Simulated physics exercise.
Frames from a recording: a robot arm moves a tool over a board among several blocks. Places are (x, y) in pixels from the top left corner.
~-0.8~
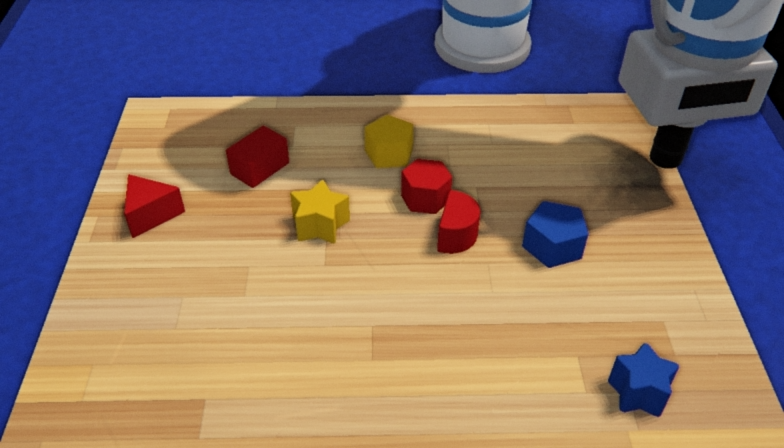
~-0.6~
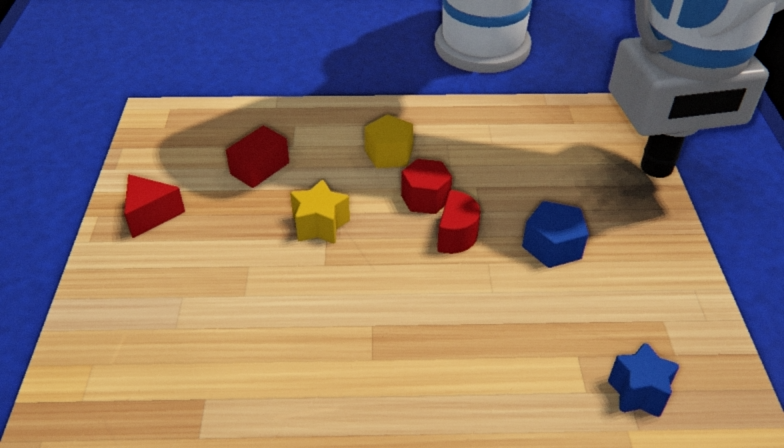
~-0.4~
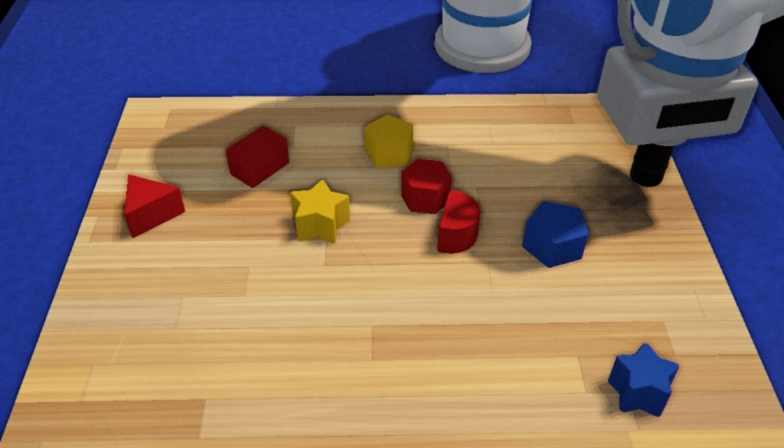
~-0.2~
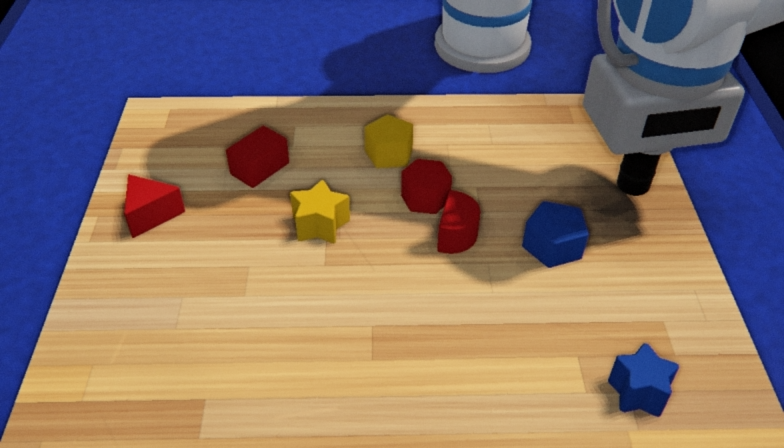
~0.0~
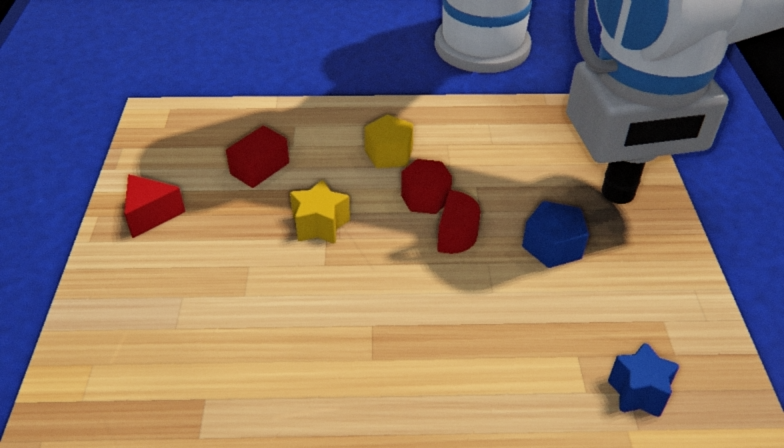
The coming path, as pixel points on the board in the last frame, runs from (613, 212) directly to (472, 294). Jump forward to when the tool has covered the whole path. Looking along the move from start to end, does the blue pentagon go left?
The answer is yes.
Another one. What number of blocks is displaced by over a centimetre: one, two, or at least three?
I predict one.
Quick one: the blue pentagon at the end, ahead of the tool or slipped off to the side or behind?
I expect it to be in front.
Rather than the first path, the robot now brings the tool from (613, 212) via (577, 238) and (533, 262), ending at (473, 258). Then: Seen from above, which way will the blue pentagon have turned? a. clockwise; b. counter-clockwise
I choose b.
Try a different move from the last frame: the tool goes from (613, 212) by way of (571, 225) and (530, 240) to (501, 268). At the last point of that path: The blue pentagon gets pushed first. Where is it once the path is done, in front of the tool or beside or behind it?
My guess is it keeps its place ahead of the tool.
What follows on the original path. One third of the way, tool (573, 220); blue pentagon (539, 233).
Two thirds of the way, tool (525, 248); blue pentagon (492, 265).
At the end, tool (474, 277); red D-shaped block in place; blue pentagon (451, 300), turned 40° anticlockwise.
